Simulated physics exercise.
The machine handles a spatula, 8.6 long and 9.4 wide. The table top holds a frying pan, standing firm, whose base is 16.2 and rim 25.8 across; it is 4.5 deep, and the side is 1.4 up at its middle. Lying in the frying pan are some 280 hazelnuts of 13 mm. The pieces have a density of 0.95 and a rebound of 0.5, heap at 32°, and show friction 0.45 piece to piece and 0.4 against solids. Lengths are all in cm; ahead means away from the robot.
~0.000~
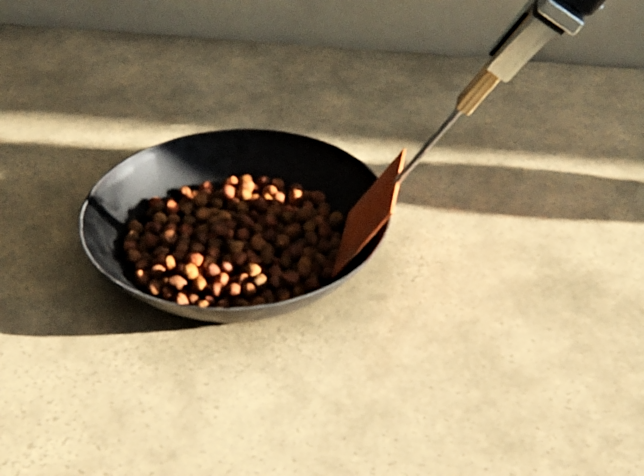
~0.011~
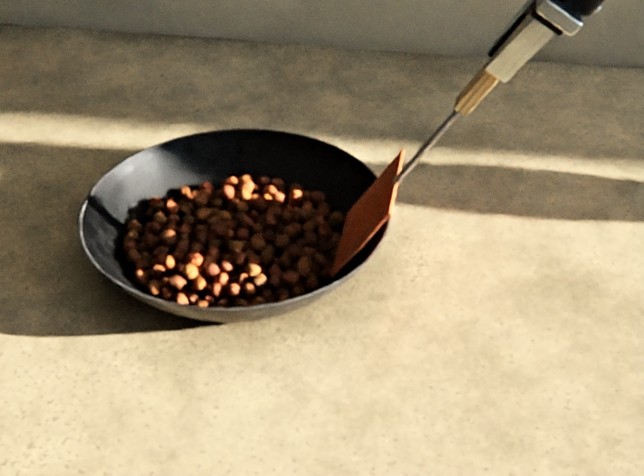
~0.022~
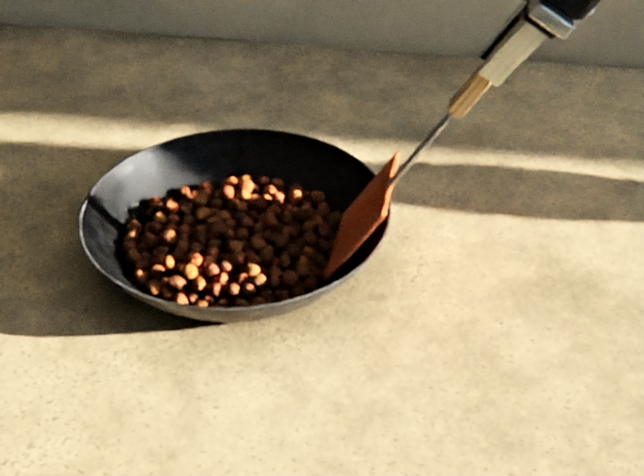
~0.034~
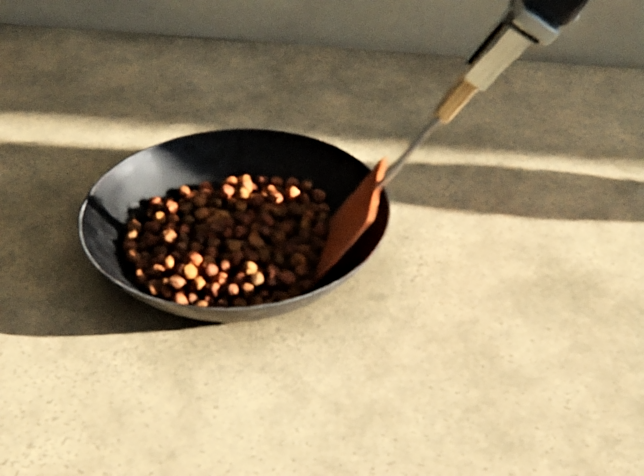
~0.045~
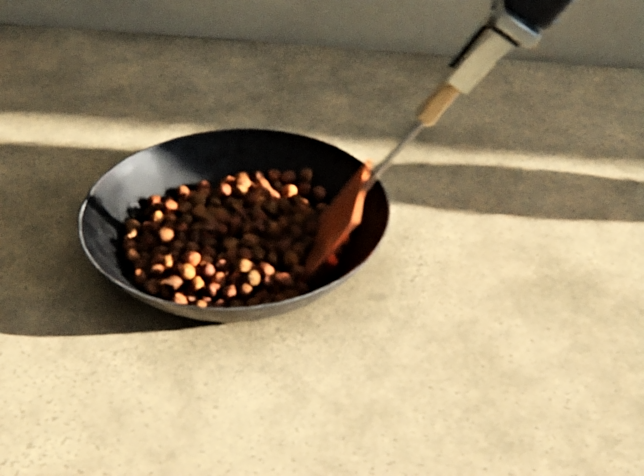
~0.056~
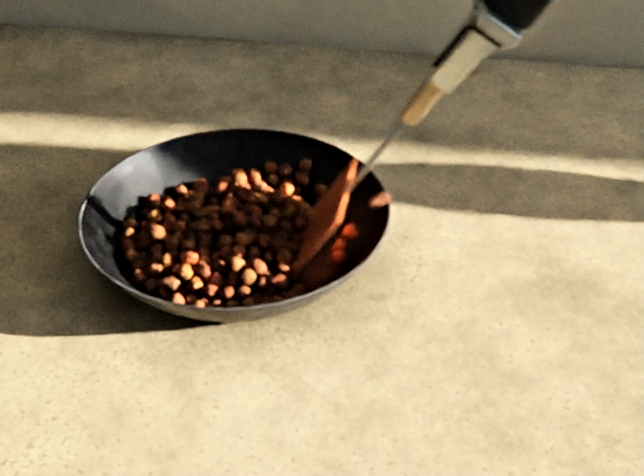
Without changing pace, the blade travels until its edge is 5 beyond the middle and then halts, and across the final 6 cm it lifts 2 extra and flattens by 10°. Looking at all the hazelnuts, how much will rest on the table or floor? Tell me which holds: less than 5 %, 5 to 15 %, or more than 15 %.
5 to 15 % holds.
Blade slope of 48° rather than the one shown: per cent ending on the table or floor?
That would leave close to 10 per cent on the table or floor.
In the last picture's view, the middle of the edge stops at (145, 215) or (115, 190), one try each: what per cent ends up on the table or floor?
The two tries give near 30 and near 50 in a hundred.
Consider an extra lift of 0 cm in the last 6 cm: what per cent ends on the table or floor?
Result: Approx. 0 %.
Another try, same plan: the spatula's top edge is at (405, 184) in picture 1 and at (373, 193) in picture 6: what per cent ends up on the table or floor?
Around 0 per cent finishes there.
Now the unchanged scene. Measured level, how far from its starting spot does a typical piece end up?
Near 4 cm, measured level.
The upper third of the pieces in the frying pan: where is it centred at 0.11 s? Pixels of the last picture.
I'd put it somewhere near (221, 209).
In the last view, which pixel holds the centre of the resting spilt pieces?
Around pixel (9, 202).
After 0.08 s, sloping 57°, highest piece 10 above the table; 281 in the frying pan, 1 on the blade or in flight.
After 0.11 s, sloping 53°, highest piece 15 above the table; 281 in the frying pan, 1 on the blade or in flight.
After 0.32 s, sloping 47°, highest piece 26 above the table; 258 in the frying pan, 20 on the table or floor, 4 on the blade or in flight.
After 1.37 s, sloping 47°, highest piece 5 above the table; 258 in the frying pan, 24 on the table or floor.
At rest, 258 in the frying pan, 24 on the table or floor. That is 9 % on the table or floor.
